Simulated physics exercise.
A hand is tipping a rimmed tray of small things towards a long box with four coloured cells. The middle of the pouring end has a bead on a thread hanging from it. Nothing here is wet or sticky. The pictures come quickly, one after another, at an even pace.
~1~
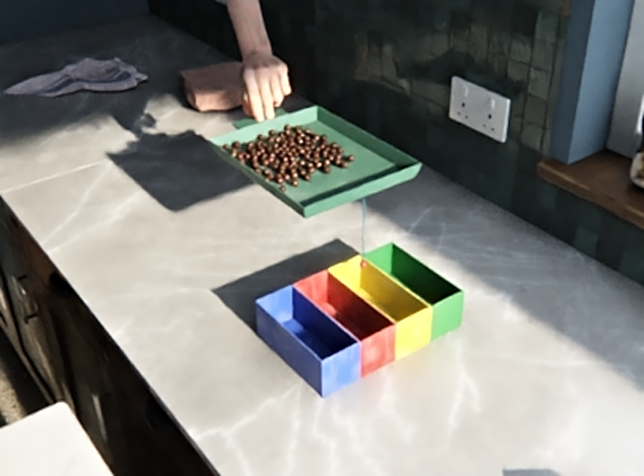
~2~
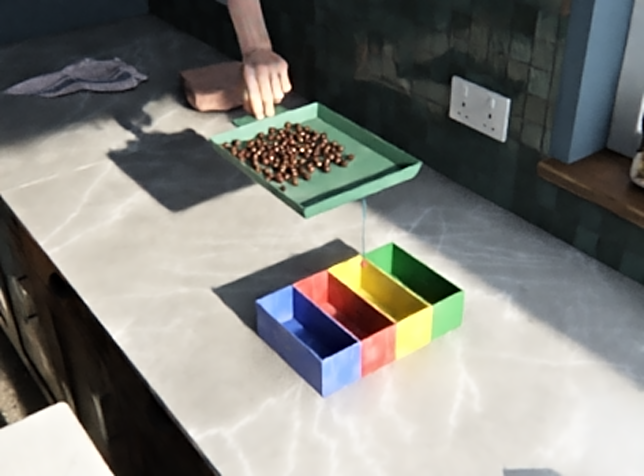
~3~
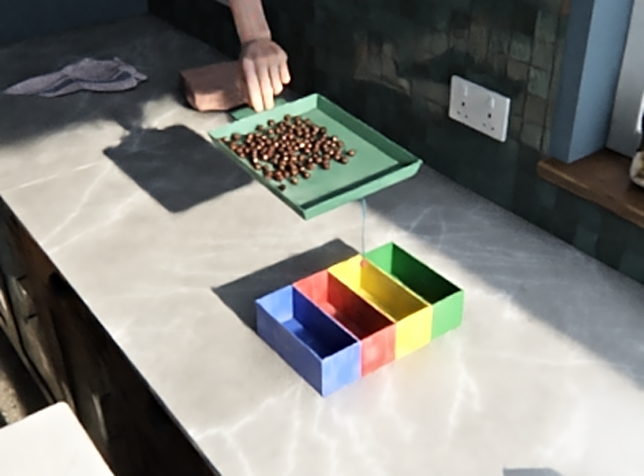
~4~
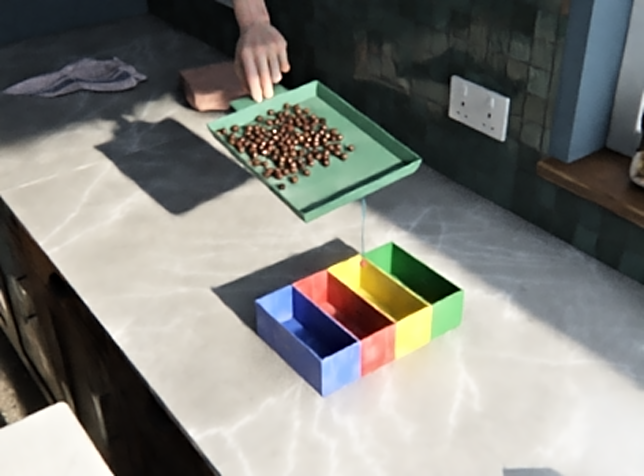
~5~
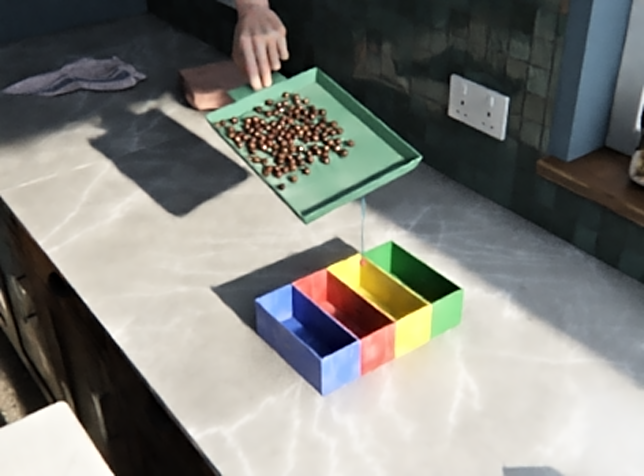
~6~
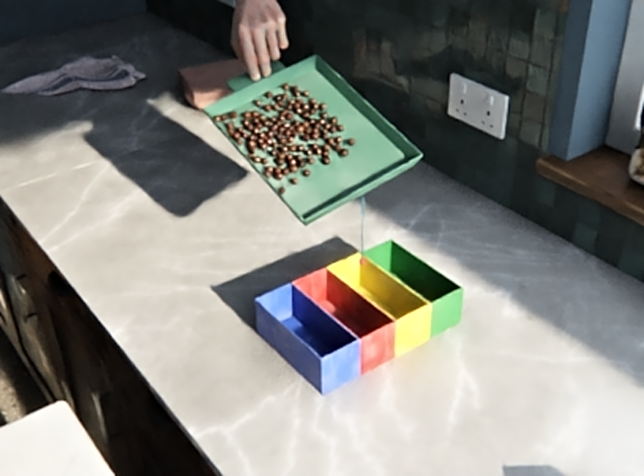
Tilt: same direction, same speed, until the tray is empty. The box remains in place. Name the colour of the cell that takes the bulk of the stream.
Blue.
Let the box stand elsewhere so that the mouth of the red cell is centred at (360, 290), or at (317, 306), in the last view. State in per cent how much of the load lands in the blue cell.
80, then 10 %.
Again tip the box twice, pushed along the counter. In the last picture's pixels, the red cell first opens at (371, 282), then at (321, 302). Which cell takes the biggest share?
The cell in blue, then the red cell.
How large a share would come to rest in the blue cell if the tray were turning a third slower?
Share: Around 50%.
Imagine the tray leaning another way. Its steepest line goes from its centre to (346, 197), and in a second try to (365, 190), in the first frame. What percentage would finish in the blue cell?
That comes to 20 per cent the first time and 0 per cent the second.
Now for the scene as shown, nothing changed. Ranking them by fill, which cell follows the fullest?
The red one.
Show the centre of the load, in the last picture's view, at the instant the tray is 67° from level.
Centre estimate: (314, 228).
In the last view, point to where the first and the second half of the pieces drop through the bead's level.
The early half goes through (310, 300), the late half through (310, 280).
Soon after the last picture, tray tipped steeply; about two thirds on the tray; about a quarter in the blue cell; a small part in the red cell; a small part falling or outside the box.
A little later, tray tipped past a quarter turn; about half in the blue cell; about a third in the red cell; a stray few falling or outside the box.
Later still, tray tipped past a quarter turn; about half in the blue cell; about half in the red cell; a stray few falling or outside the box.
At rest, tray tipped past a quarter turn; about half in the blue cell; about half in the red cell; none in the yellow cell; none in the green cell; a stray few outside the box.
